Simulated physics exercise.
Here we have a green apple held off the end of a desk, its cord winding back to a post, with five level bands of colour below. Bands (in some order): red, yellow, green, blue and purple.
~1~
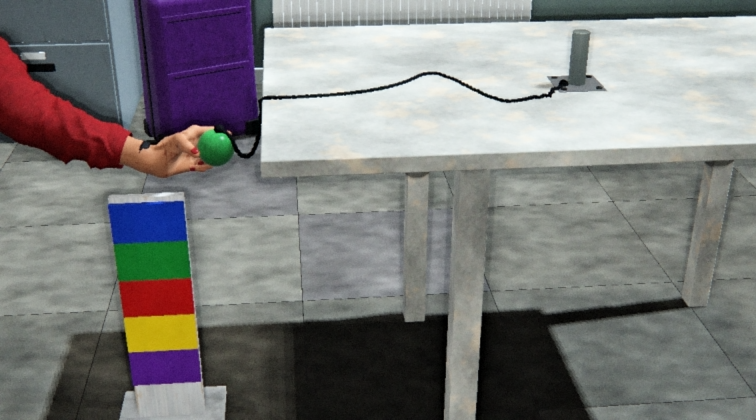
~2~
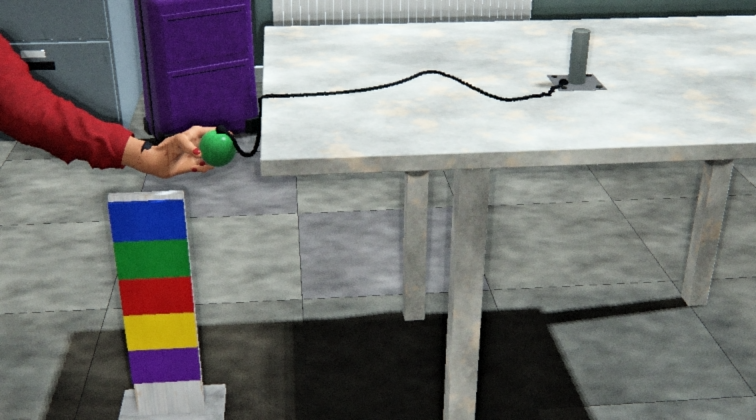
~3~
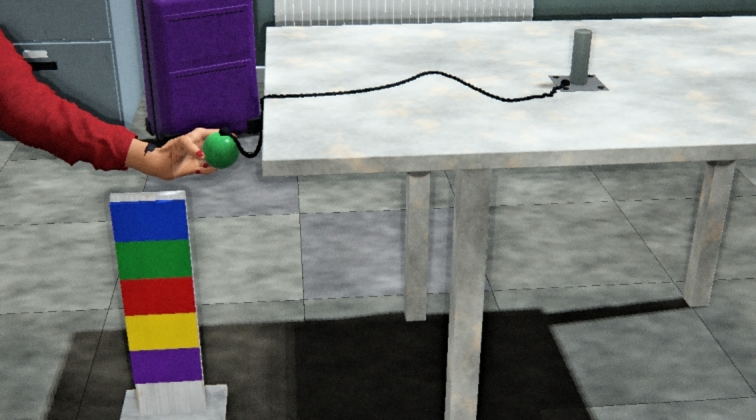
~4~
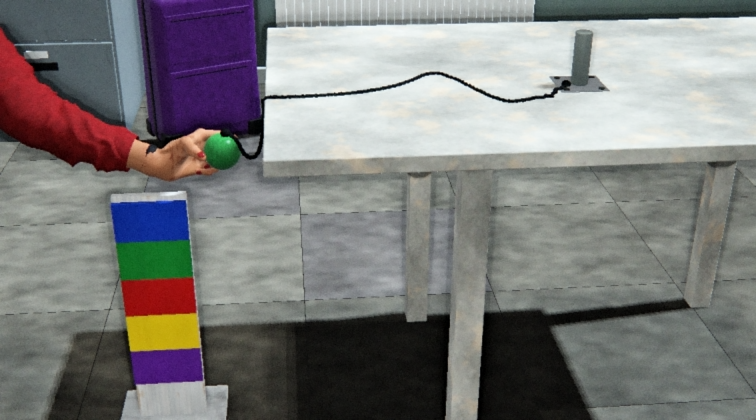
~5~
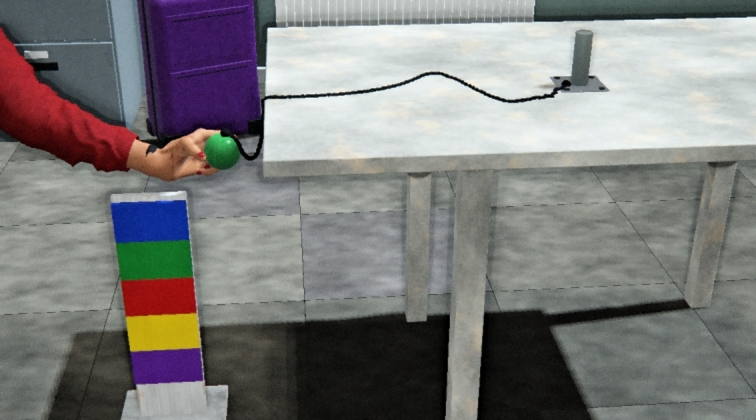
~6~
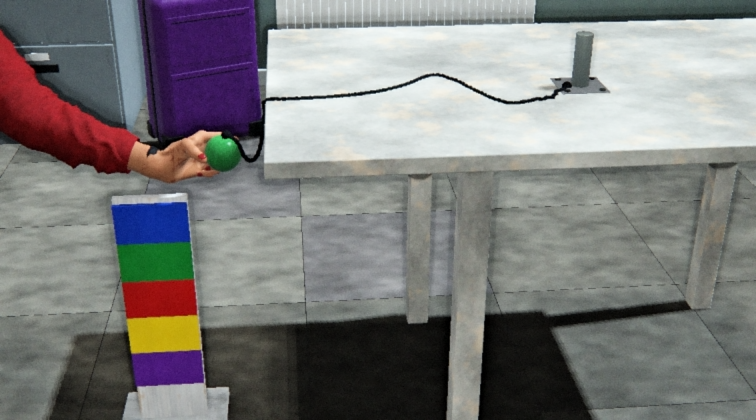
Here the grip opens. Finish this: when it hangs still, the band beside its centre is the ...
When it hangs still, the band beside its centre is the red one.
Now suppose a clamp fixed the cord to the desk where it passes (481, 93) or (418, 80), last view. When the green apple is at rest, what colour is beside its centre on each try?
Each in turn comes out as green, blue.
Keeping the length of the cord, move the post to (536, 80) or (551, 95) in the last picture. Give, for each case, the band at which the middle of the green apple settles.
Result 1: Yellow. Result 2: Yellow.
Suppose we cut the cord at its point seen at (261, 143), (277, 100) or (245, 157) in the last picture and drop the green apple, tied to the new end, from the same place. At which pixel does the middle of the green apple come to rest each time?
In that order: (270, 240), (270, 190) and (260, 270).
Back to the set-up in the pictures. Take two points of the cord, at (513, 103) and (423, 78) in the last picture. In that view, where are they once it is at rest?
The first finishes about (476, 88) and the second about (347, 93).
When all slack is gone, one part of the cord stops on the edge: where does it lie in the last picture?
The one at (362, 94).
Soon after, apple near (321, 282); level with red.
Then, apple near (247, 297); level with red.
At rest, apple near (268, 300); level with red. Its middle rests at the red band.
